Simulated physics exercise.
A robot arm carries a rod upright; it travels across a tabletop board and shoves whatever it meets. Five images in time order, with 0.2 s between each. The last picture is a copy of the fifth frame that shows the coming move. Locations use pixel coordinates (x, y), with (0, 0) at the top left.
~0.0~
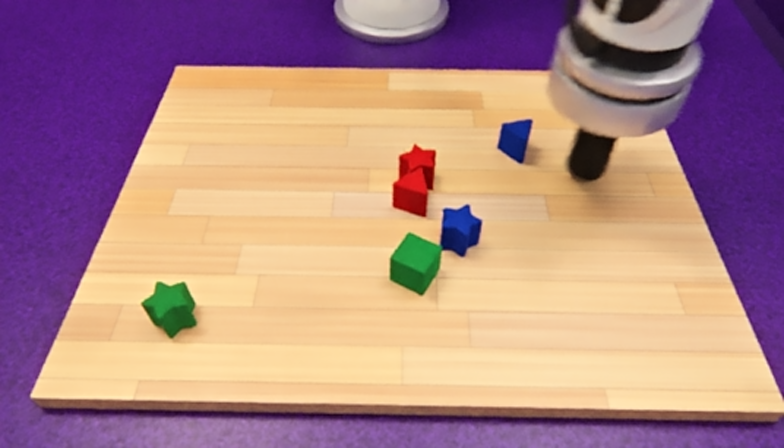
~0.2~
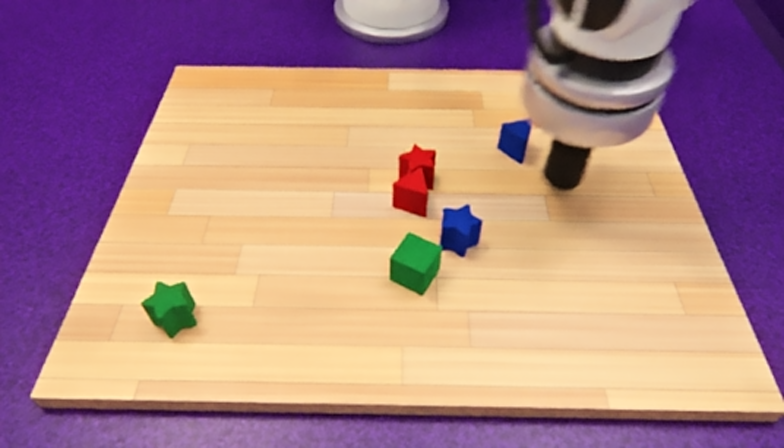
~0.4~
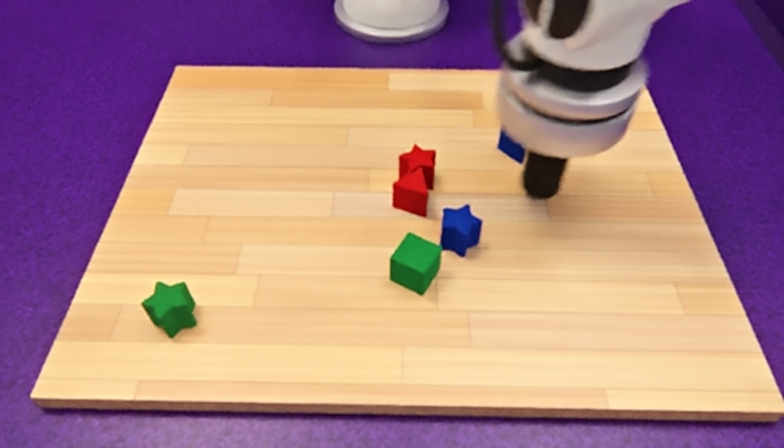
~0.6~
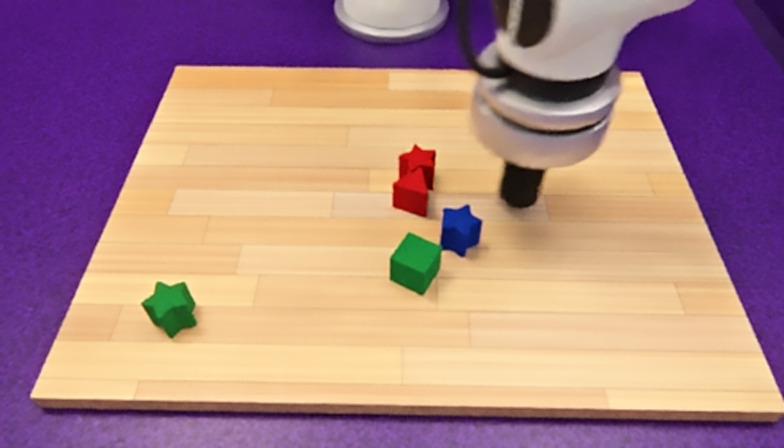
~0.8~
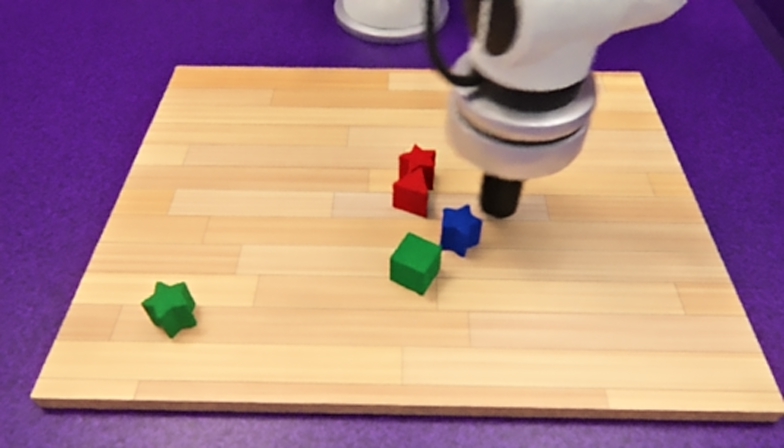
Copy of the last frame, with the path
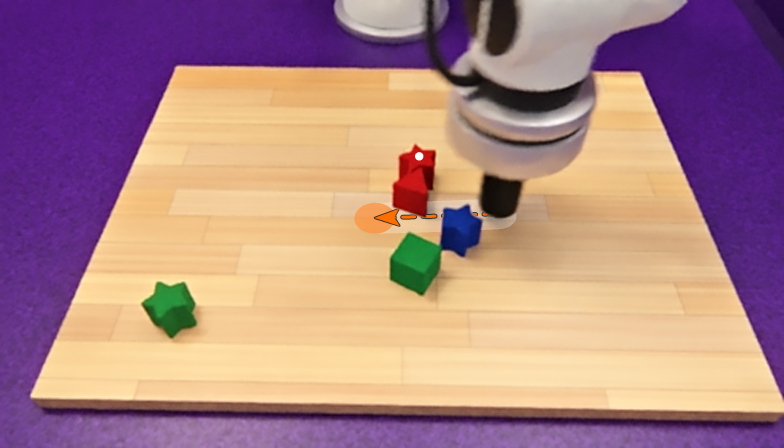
The video shows a robotic arm with a dark rod moving steadily left and slightly downward over a wooden board, passing in front of a blue triangular block and nearing a blue star, while the red and green blocks stay still.
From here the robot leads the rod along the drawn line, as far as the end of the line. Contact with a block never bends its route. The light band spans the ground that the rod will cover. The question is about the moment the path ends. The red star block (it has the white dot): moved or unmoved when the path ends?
The red star block keeps its place.
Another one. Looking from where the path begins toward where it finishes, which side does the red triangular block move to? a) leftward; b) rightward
The one that fits is b, rightward.
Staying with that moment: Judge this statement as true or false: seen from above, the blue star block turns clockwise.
False - the claim does not hold.
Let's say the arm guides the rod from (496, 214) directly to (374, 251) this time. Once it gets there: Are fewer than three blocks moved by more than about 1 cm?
Yes
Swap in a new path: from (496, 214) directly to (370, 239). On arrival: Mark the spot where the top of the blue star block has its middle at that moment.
Somewhere near (439, 231).
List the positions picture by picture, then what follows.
In the first picture, lower end of the rod at (585, 169), tops of blocks, red triangular block at (414, 181), red star block at (419, 156), blue star block at (461, 218).
In the second picture, rod at (561, 178), blocks as before.
In the third picture, rod at (539, 186), blocks as before.
In the fourth picture, rod at (518, 195), blocks as before.
In the fifth picture, rod at (498, 205), red triangular block at (414, 181), red star block at (419, 156), blue star block at (461, 218).
The drawn path runs from (496, 214) directly to (375, 218); the dot is on the red star block.
The first path, step by step. One third of the way, rod at (456, 207); blue star block at (453, 222), turned 35° anticlockwise.
Two thirds of the way, rod at (415, 208); red triangular block at (392, 176), turned 65° clockwise; blue star block at (447, 222), turned 65° anticlockwise.
At the end, rod at (375, 209); red triangular block at (377, 170), turned 90° clockwise; red star block not moved; blue star block at (447, 222), turned 65° anticlockwise.
